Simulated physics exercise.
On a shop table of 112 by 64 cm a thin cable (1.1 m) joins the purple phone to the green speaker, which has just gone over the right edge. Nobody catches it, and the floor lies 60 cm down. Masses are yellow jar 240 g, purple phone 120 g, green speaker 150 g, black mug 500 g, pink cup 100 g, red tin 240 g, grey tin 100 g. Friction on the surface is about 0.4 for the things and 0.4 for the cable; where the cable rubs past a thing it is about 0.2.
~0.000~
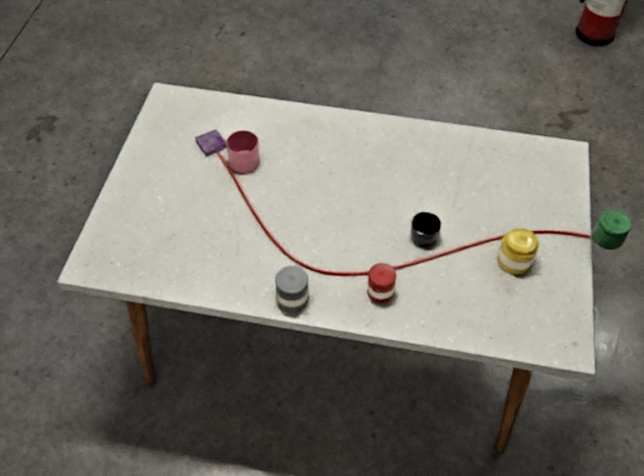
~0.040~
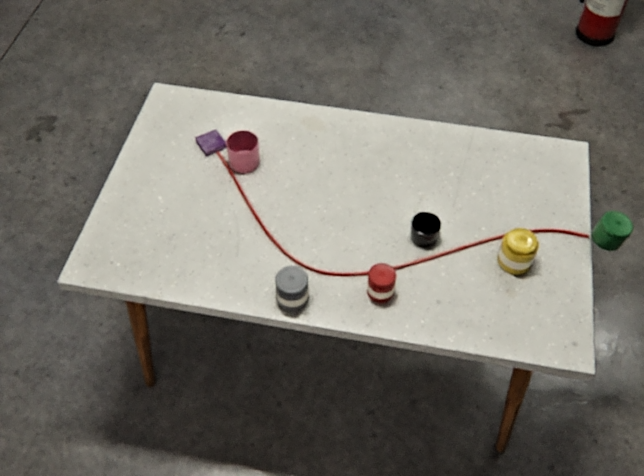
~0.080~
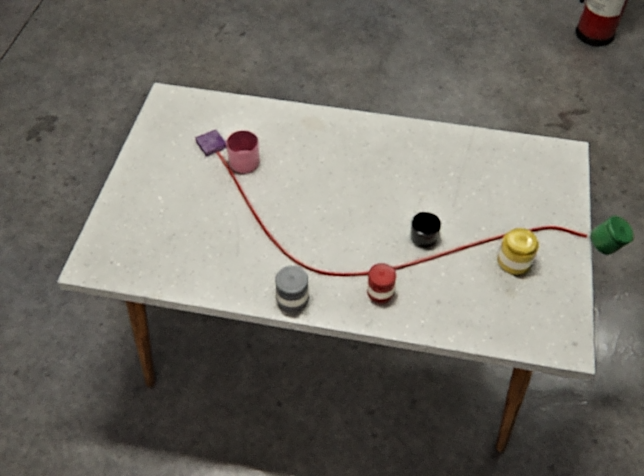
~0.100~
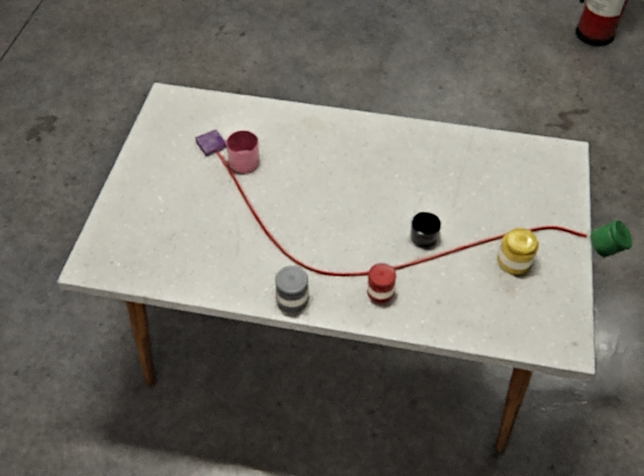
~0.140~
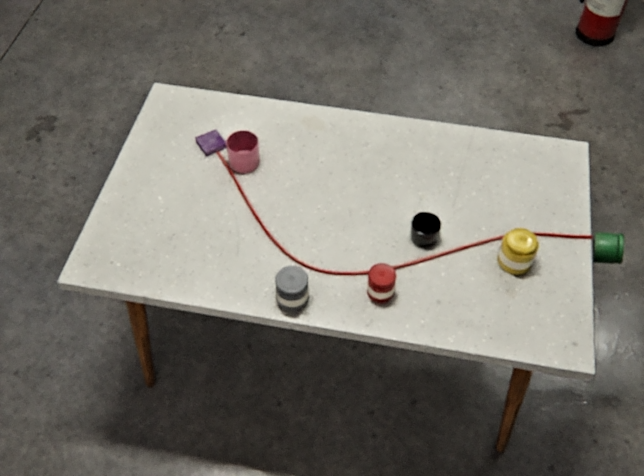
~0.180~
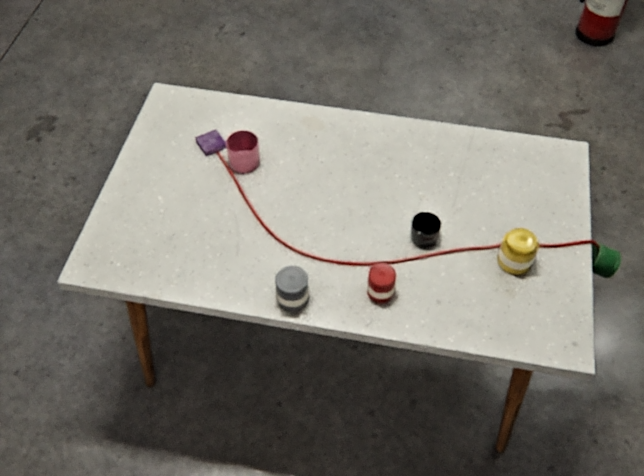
On a pale table, a red cable runs from a purple object past several cups and tins to a green cylinder just beyond the right edge; the cylinder tilts and sinks slightly, and the cable straightens and shifts a little.
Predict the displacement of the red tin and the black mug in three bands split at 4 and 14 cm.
The red tin barely shifts, the black mug hardly moves.
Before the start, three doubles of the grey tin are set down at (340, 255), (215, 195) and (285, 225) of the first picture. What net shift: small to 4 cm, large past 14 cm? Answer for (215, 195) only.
There: Small.
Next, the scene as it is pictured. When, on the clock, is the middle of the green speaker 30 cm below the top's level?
That is: Not at all.
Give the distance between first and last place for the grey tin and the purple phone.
Grey tin 0 cm, purple phone 6 cm.
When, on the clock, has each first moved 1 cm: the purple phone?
About: Purple phone 0.30 s.
By 0.4 s, the cable's tail end at (228, 164); green speaker over the edge, purple phone 5 cm off its start, pink cup 3 cm off its start.
By 0.7 s, the cable's tail end at (233, 165); green speaker over the edge, purple phone 6 cm off its start, pink cup 3 cm off its start.
By 0.9 s, the cable's tail end at (234, 166); green speaker over the edge, purple phone 6 cm off its start at (224, 155), pink cup 4 cm off its start at (255, 135).
By 1.2 s, the cable's tail end at (234, 166); purple phone 6 cm off its start, green speaker over the edge, pink cup 4 cm off its start.
By 2.4 s, the cable's tail end at (234, 166); red tin 0 cm off its start at (383, 274), black mug 0 cm off its start at (426, 223), green speaker over the edge, purple phone 6 cm off its start at (224, 155).
